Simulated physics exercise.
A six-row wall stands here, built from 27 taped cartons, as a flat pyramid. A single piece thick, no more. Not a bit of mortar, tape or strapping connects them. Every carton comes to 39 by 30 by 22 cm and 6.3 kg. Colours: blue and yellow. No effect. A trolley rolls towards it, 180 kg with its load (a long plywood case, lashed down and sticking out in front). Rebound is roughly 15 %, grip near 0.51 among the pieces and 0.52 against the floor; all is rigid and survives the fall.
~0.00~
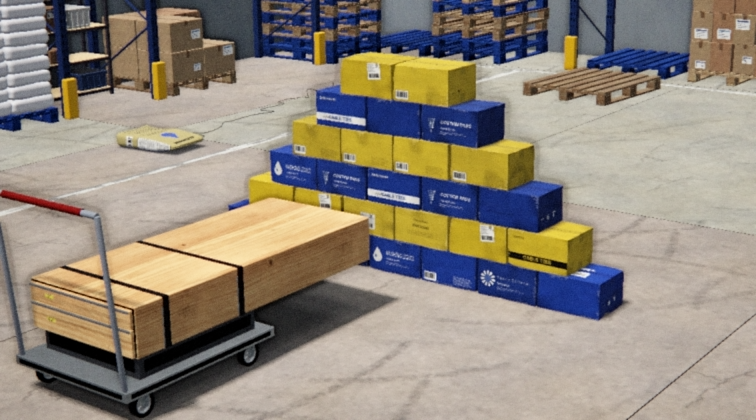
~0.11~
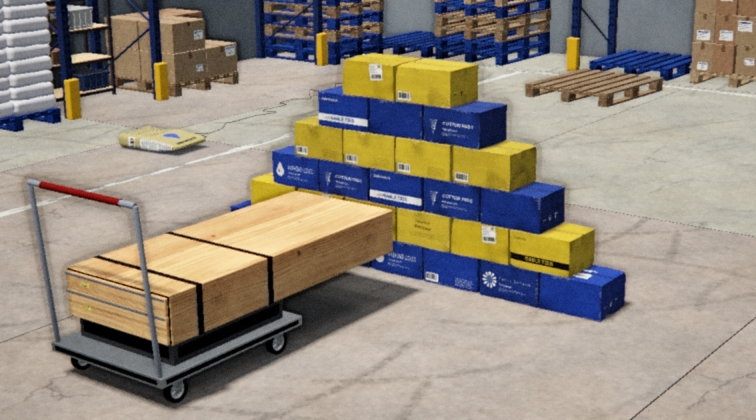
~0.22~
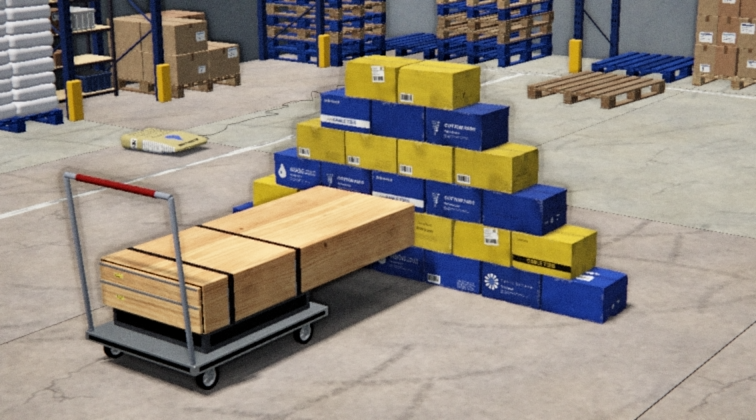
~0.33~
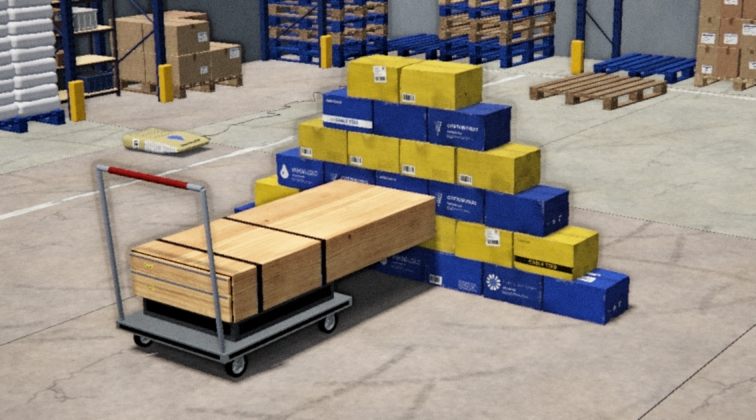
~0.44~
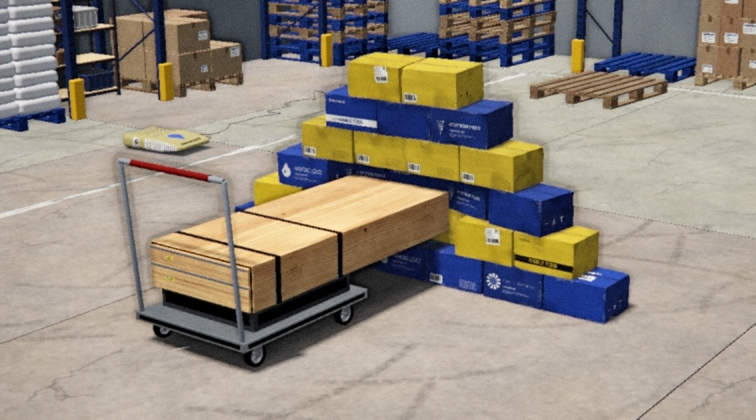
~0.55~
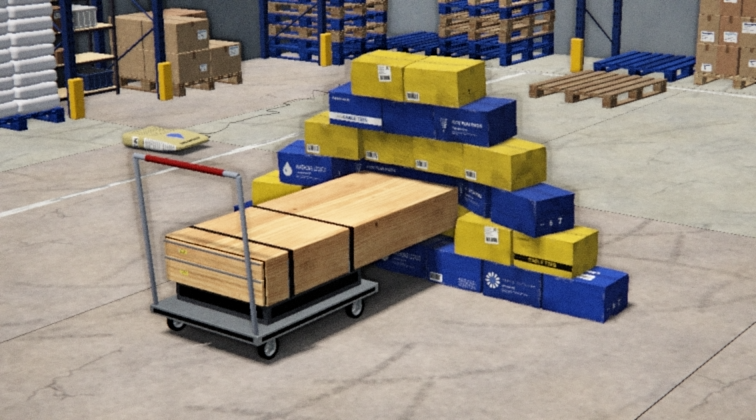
Trolley carrying strapped wooden load rolling right across a warehouse floor, pushing into a stepped stack of blue and yellow boxes, shifting several.
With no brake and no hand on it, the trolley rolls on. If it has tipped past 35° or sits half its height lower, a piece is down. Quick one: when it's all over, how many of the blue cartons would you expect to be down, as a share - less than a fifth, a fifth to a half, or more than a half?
I'd say a fifth to a half.
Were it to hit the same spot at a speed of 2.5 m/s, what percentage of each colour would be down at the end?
Result - blue: 50%; yellow: 70%.
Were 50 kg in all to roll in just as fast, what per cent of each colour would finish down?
Blue 0, yellow 0 %.
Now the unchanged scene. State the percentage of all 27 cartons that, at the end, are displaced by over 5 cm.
That is 65 per cent.
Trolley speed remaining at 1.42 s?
Speed: Near 0.3 m/s.
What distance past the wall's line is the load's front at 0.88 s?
45 cm past it.
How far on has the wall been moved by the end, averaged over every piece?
On average the pieces move some 60 cm.
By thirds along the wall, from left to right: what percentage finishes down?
Going left to right, I get 50, 70 and 0 percent.
By 0.88 s, load 47 cm past the wall's line, still rolling; 2 of the 15 blue cartons down (4 of 27 in all colours); top blue carton tilted 7°; top yellow carton tilted 7°.
By 1.42 s, load 65 cm past the wall's line, still rolling; 6 of the 15 blue cartons down (14 of 27 in all colours); top blue carton on its side; top yellow carton on its side.
When it is over (3.3 s), load 71 cm past the wall's line, stopped; 6 of the 15 blue cartons down (14 of 27 in all colours); top blue carton on its side; top yellow carton on its side. That is 40 per cent. In pixels of the last frame, middles, top blue carton near (594, 220), top yellow carton near (624, 186).
